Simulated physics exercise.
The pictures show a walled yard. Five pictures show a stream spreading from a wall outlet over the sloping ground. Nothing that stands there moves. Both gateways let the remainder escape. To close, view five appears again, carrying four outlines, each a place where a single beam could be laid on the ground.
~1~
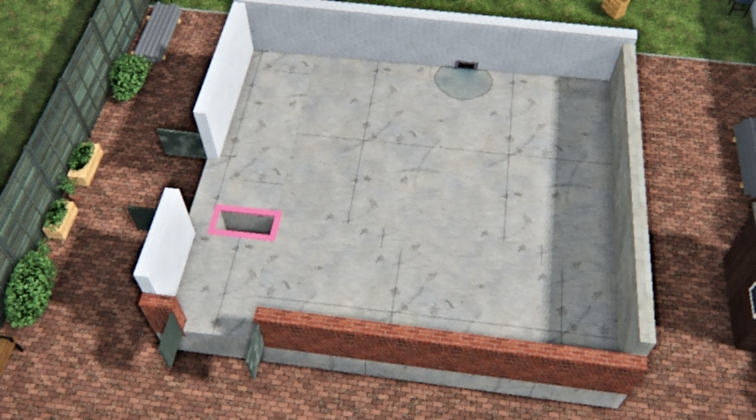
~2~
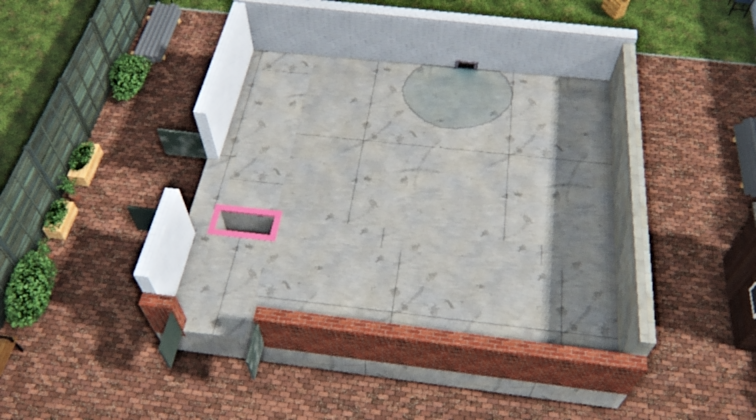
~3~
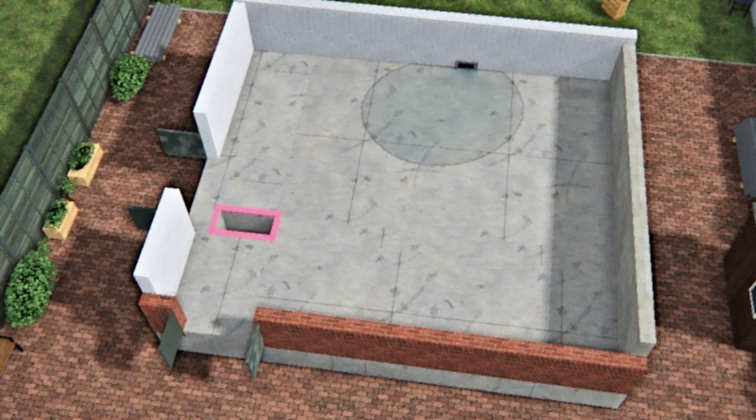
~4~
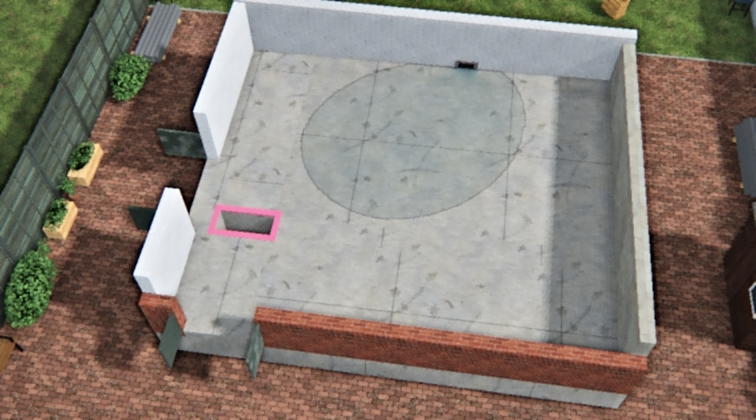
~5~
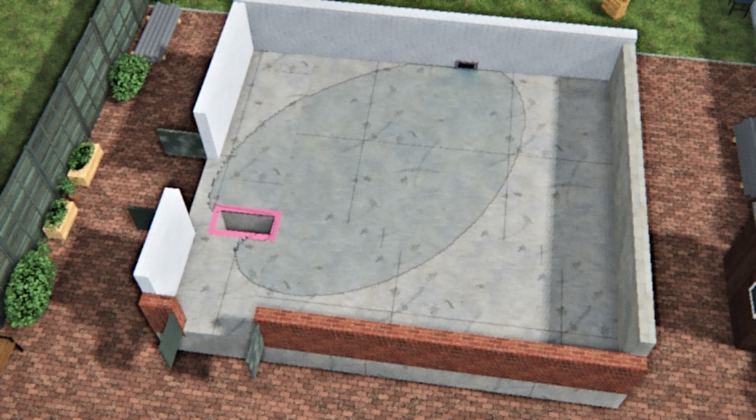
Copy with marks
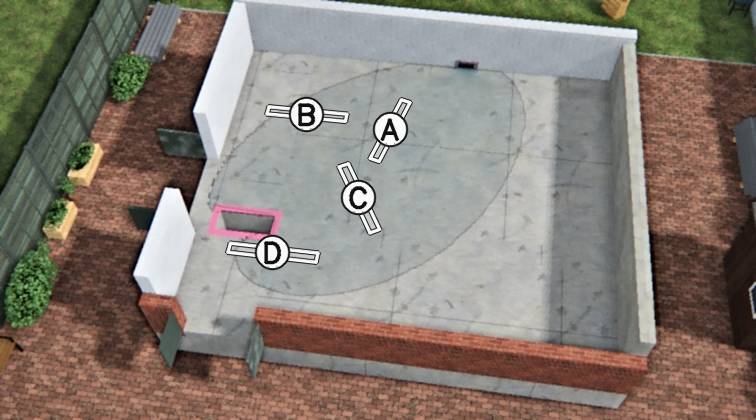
Water spreads from the back wall across the walled yard and reaches the pink drain.
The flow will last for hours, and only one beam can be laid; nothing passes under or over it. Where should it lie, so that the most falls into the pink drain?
D works best here.
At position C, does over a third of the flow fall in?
No.
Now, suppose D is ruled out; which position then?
The answer is B.
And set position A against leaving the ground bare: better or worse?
Position A is worse.
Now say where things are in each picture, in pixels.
In the first picture, outfall at (466, 65); pink drain at (245, 223); open gate at (225, 324); open gate at (207, 195); 2 % of the ground under water, visible out to (465, 95); pink drain still dry.
In the second picture, 6 % of the ground under water, visible out to (442, 123); pink drain still dry.
In the third picture, 13 % of the ground under water, visible out to (414, 160); pink drain still dry.
In the fourth picture, 25 % of the ground under water, visible out to (327, 190); pink drain still dry.
In the fifth picture, 42 % of the ground under water, visible out to (252, 271); pink drain taking water.
In white, A from (374, 159) to (405, 101); B from (268, 110) to (346, 117); C from (343, 165) to (374, 231); D from (229, 247) to (317, 257).
With A, about 18 % of the stream goes into the pink drain, about 82 % out by the gates.
With B, about 29 % of the stream goes into the pink drain, about 71 % out by the gates.
With C, about 19 % of the stream goes into the pink drain, about 81 % out by the gates.
With D, about 46 % of the stream goes into the pink drain, about 54 % out by the gates.
